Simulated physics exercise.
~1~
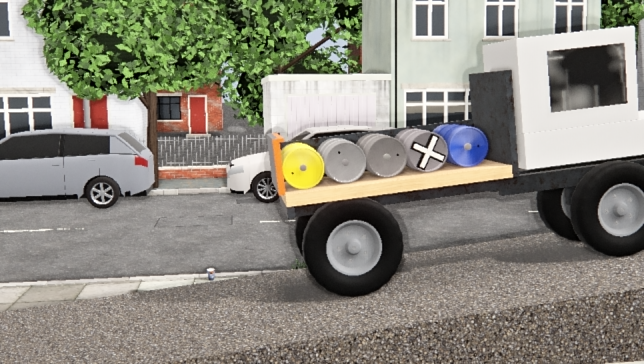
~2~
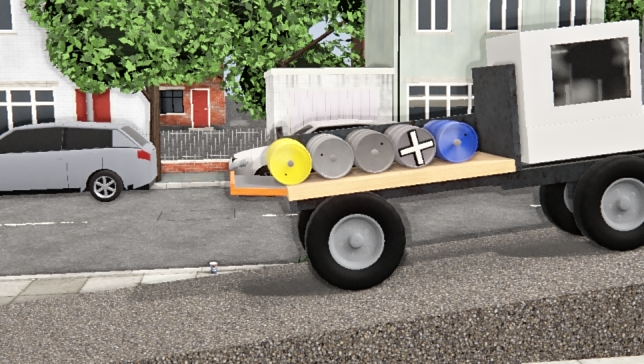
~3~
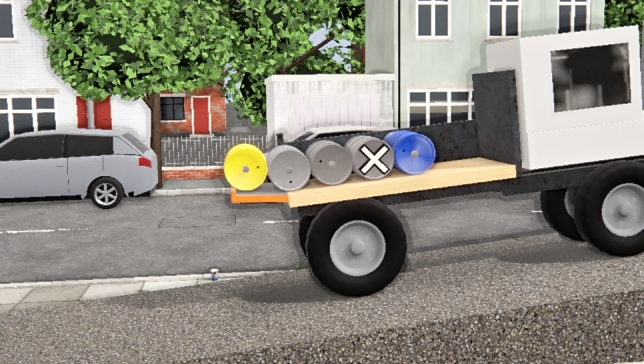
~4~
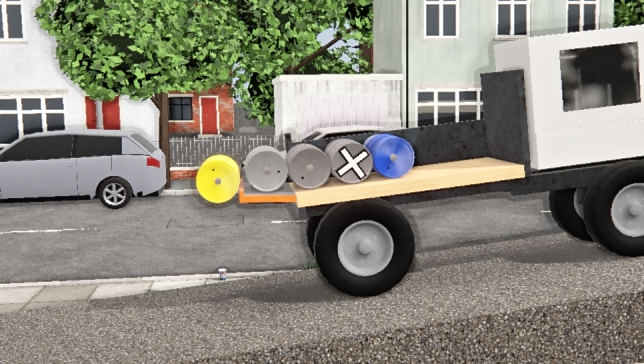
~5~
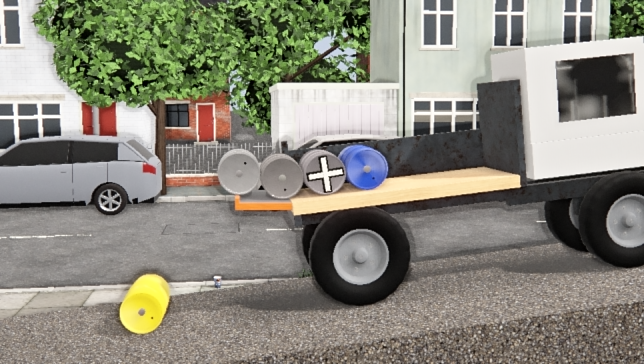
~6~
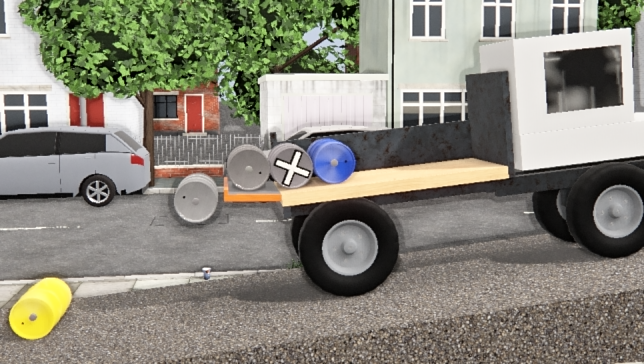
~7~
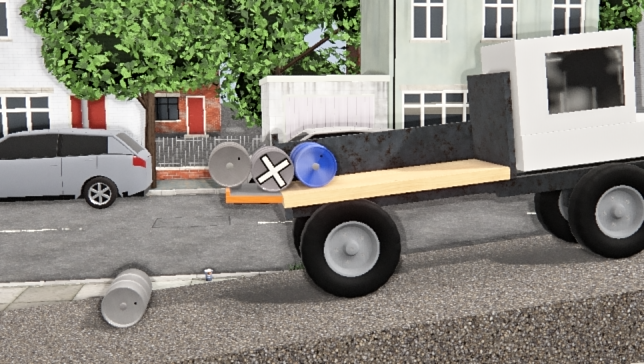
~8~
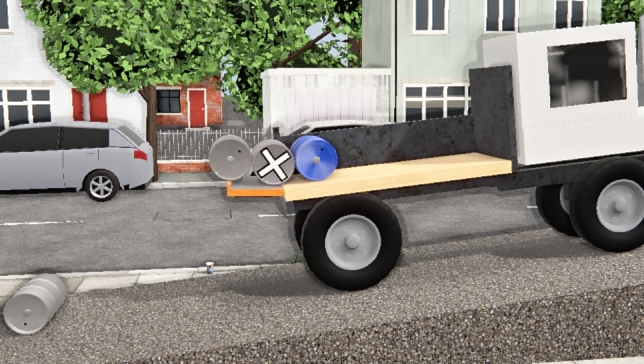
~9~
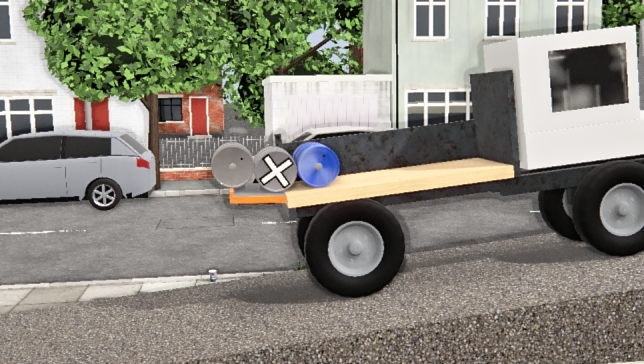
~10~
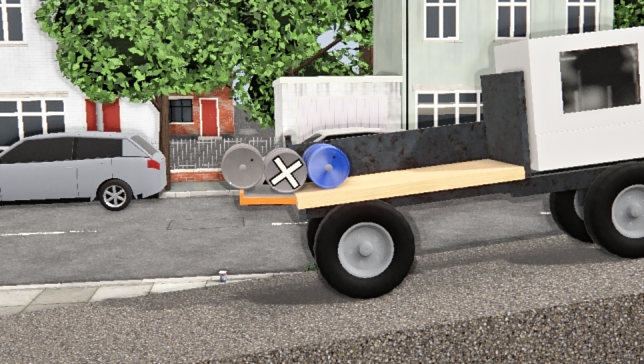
On a sloping street, yellow and gray barrels roll off a truck's lowered tailgate; blue stays aboard.
